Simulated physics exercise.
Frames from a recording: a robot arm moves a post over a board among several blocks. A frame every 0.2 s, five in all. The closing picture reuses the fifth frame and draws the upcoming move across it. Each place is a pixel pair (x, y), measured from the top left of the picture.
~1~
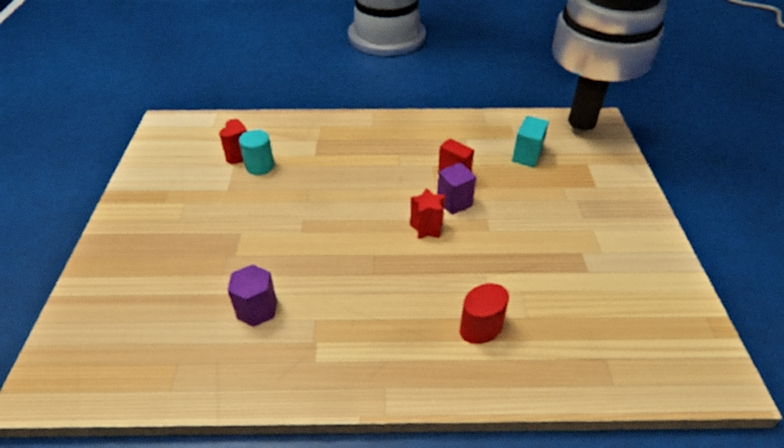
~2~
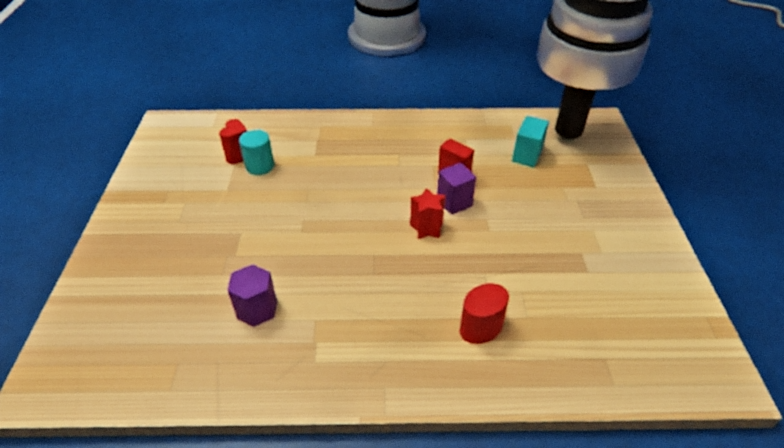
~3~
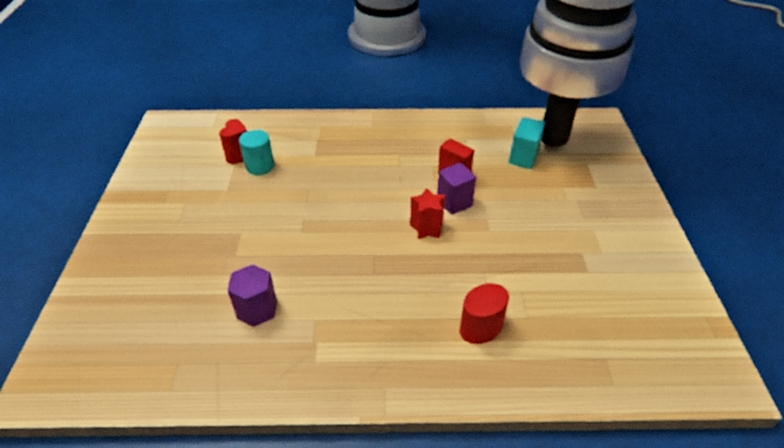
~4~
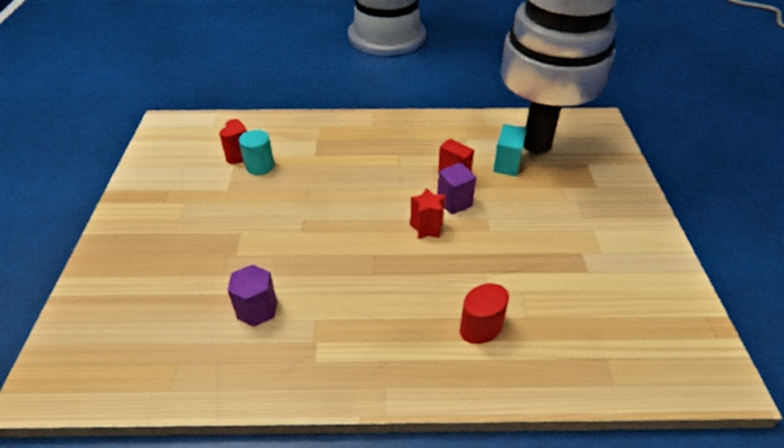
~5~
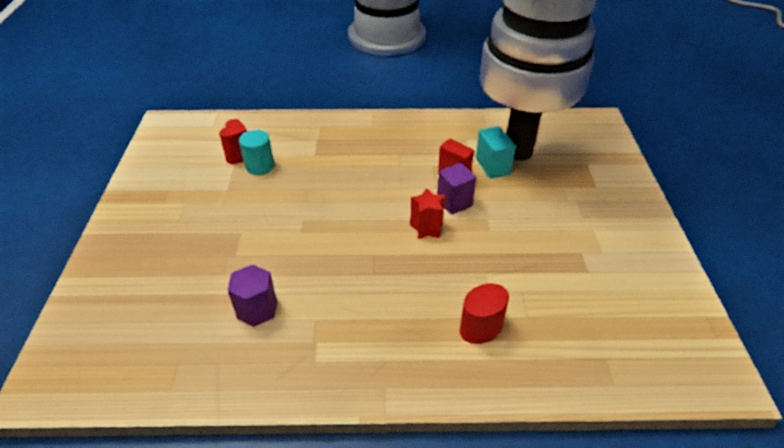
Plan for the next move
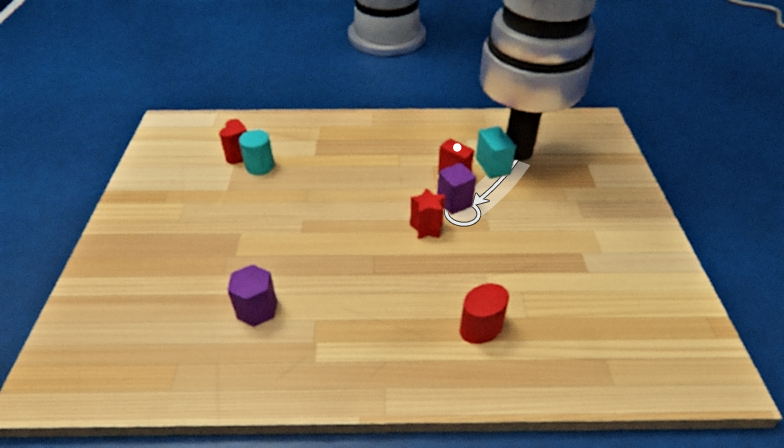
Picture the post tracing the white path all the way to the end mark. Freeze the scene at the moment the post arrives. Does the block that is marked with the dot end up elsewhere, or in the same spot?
It shifts.
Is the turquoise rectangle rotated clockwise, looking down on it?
Yes, that is how it ends up.
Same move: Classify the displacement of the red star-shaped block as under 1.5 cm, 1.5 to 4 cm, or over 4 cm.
Its displacement is below 1.5 cm.
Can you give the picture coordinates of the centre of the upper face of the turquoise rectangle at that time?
My best guess is (471, 148).
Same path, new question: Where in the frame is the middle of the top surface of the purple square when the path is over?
Around (435, 179).
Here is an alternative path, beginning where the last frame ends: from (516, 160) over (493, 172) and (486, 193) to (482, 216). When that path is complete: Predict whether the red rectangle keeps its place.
Gets moved.
Drawn move, from (516, 160) by way of (502, 178) and (485, 195) to (463, 213); the dot is on the red rectangle.
On the path given first. One third of the way, post at (504, 170); red rectangle at (449, 148), turned 15° clockwise; turquoise rectangle at (478, 145), turned 25° clockwise.
Two thirds of the way, post at (486, 187); red rectangle at (438, 145), turned 30° clockwise; turquoise rectangle at (471, 148), turned 50° clockwise.
At the end, post at (464, 204); red star-shaped block still; red rectangle at (438, 145), turned 30° clockwise; purple square at (435, 179), turned 50° clockwise; turquoise rectangle at (471, 148), turned 50° clockwise.
